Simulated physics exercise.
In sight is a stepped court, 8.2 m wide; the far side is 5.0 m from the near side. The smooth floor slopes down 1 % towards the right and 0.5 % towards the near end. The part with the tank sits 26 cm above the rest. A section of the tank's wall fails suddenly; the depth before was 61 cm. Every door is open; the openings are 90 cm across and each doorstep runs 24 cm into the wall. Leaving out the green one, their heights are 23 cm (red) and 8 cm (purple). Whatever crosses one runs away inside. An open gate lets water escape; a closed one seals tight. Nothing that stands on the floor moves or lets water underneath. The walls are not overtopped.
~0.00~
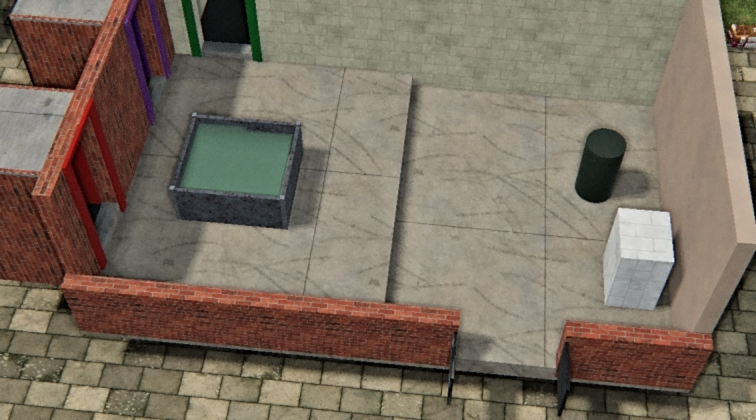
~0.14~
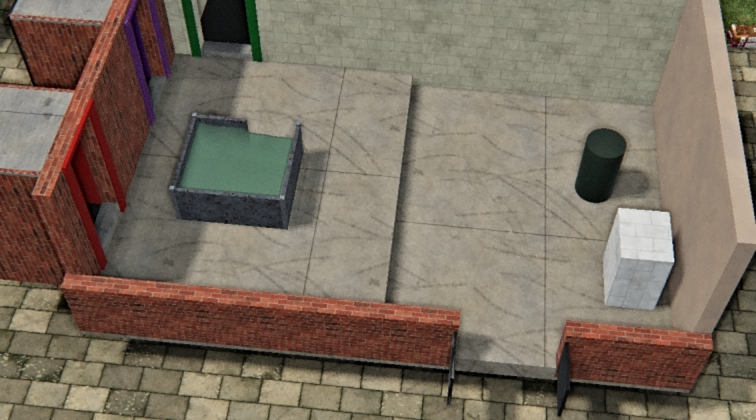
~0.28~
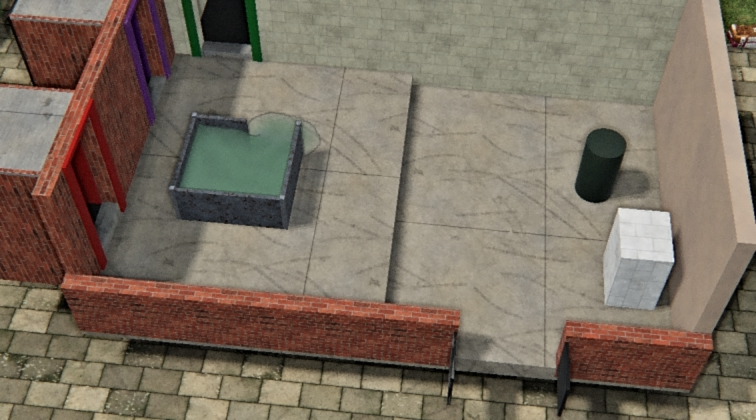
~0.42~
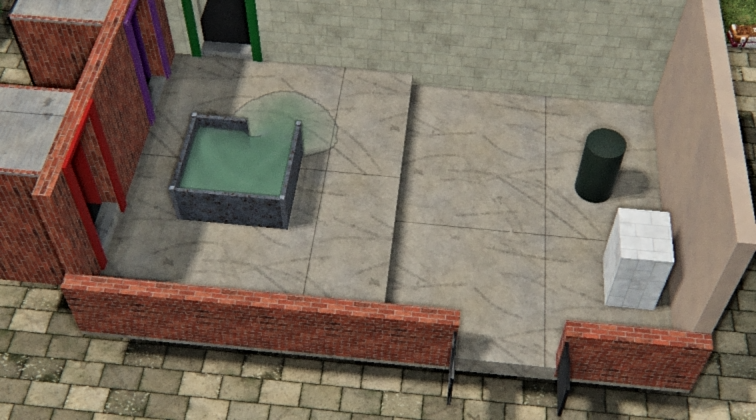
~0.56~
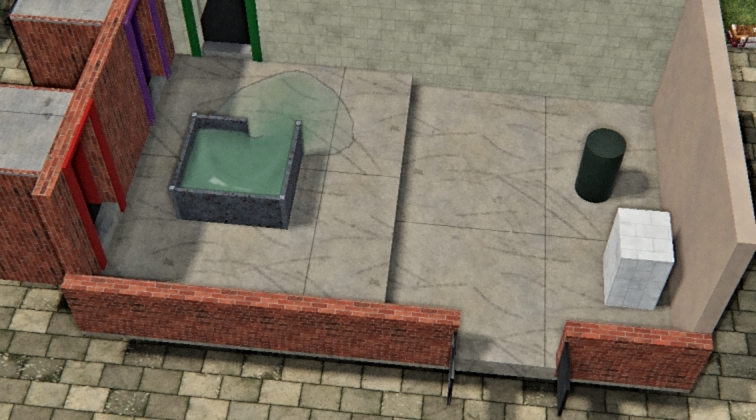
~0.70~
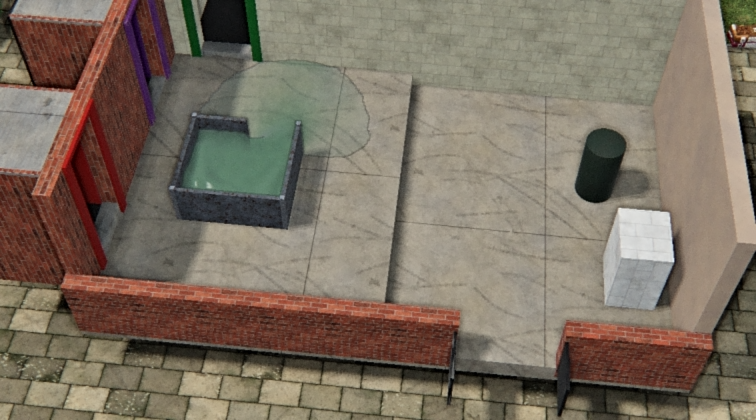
Greenish water lies still in a square grey tank on the left of a paved court, seen from a fixed, raised viewpoint, until part of the tank's far wall gives way. The water pours through the gap and spreads in a thin, widening sheet over the floor behind. Red, purple and green doorways stand left and back, a dark green cylinder and white block right, low brick walls in front.
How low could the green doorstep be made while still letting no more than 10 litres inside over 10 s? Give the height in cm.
About 11.5 cm.
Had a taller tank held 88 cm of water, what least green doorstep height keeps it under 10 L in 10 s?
About 19 cm.
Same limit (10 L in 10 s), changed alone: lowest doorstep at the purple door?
Roughly 7.0 cm at purple.
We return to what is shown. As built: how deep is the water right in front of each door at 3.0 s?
In cm: Red 0, green 10, purple 9.
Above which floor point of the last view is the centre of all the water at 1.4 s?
Near (266, 153).
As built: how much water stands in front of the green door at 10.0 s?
Some 3.0 cm.
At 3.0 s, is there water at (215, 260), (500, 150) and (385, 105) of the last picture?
In turn: Dry, wet, flooded.
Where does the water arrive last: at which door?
It is the red one.
After 1.4 s water covers 15 % of the floor, deepest (28 cm) near (282, 148); 13 cm at the green door, 0 litres in over its 12 cm doorstep.
After 3.0 s water covers 30 % of the floor, deepest (18 cm) near (282, 148); 10 cm at the green door, 7 litres in over its 12 cm doorstep.
After 10.0 s water covers 80 % of the floor, deepest (8 cm) near (670, 364); 3 cm at the green door, 8 litres in over its 12 cm doorstep.
At the green door as built, the water arrived by 1.0 s and peaked near 15 cm at 1.8 s.
Run again over the same 10 s with other heights there, 18 litres in over 10 cm, 4 litres over 13.5 cm. The limit of 10 litres is kept from about 11.5 cm up.
